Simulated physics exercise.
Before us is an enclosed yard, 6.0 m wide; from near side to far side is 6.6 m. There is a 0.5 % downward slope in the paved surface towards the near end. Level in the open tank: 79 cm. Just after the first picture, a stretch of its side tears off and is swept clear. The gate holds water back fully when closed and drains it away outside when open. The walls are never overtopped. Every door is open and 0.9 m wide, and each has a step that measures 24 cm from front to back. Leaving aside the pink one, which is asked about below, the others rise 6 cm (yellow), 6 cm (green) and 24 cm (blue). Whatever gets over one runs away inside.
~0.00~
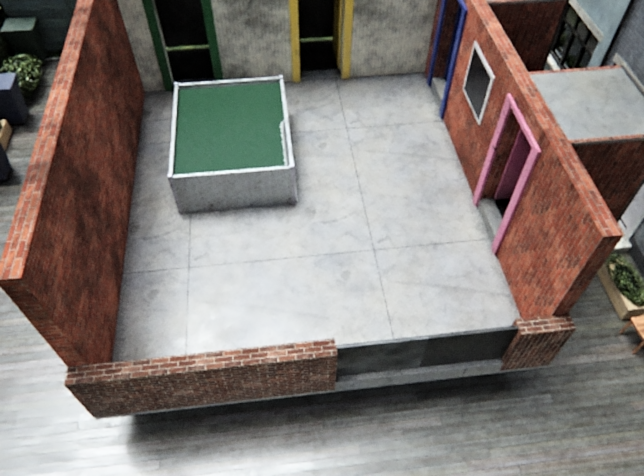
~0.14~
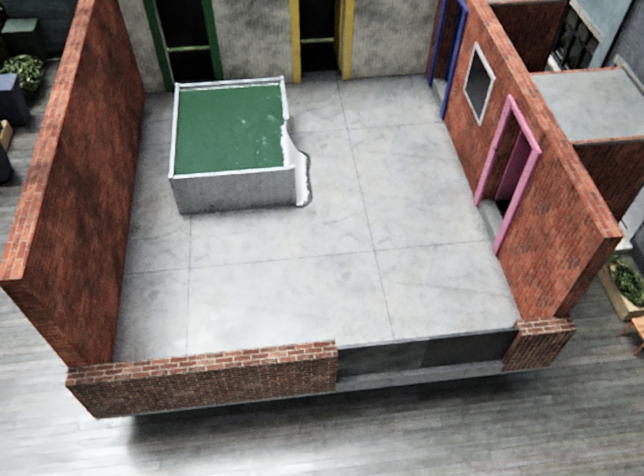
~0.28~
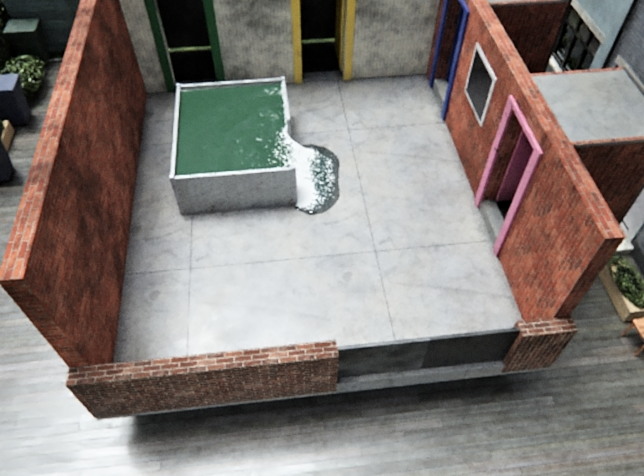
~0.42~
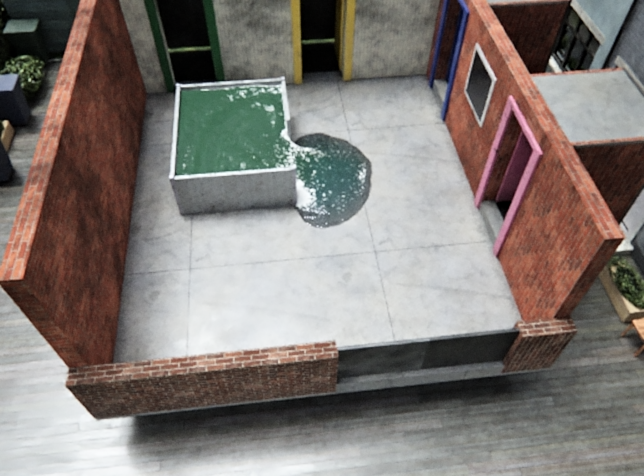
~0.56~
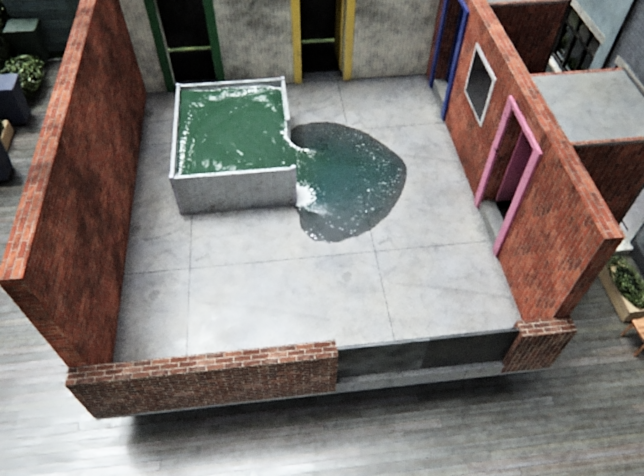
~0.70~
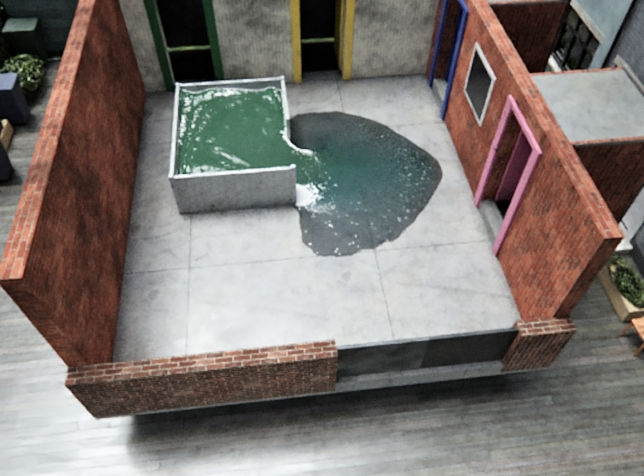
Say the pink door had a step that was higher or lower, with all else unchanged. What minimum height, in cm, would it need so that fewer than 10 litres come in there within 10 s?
About 27 cm.
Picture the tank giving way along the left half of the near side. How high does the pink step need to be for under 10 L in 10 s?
About 16 cm.
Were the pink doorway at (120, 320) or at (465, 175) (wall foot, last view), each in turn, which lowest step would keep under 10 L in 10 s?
13.5 and 33 cm.
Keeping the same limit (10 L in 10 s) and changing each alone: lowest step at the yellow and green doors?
Roughly 5.5 cm for the yellow door and roughly 9.0 cm for the green door.
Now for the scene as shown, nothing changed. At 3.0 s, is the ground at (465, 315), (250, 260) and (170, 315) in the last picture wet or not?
1: Awash; 2: Unwetted; 3: Unwetted.
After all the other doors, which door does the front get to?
That would be the green door.
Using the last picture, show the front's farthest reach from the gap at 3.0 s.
Close to pixel (529, 346).
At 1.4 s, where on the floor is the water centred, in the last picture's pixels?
The water is centred around (286, 167) in the last picture's pixels.
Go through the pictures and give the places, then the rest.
The first picture shows still water, 79 cm deep, in the open tank at (231, 126); the pink door at (501, 186) is dry.
In the second picture, water pours out at (289, 165) and has run 0.3 m, to (307, 164); about 10 cm deep outside, 79 cm at the back.
In the third picture, the front is at (335, 169), 0.8 m from the gap at (291, 168); 1.1 m2 of floor is wet, 79 cm left at the back.
In the fourth picture, the front is at (367, 172), 1.4 m from the gap at (290, 170); 2.4 m2 of floor is wet, 78 cm left at the back.
In the fifth picture, the gap is at (290, 170), the front 2.1 m out at (402, 168); the back of the open tank holds 72 cm.
In the sixth picture, water pours out at (290, 169) and has run 2.7 m, to (438, 177); about 5 cm deep outside, 66 cm at the back; the pink door at (502, 187), 3.5 m from the gap, is still 1.2 m from the nearest water.
After 1.4 s water covers 35 % of the floor, deepest (46 cm) near (296, 184); 26 cm at the pink door, 0 litres in over its 20 cm step.
After 3.0 s water covers 45 % of the floor, deepest (39 cm) near (529, 346); 25 cm at the pink door, 44 litres in over its 20 cm step.
After 10.0 s water covers 100 % of the floor, deepest (17 cm) near (125, 272); 10 cm at the pink door, 50 litres in over its 20 cm step.
At the pink door as built, the water arrived by 1.1 s and peaked near 32 cm at 2.0 s.
With a step of 24 cm, 22 litres would have come in within the 10 s; with 32.5 cm, 1 litre. So under 10 litres takes about 27 cm.
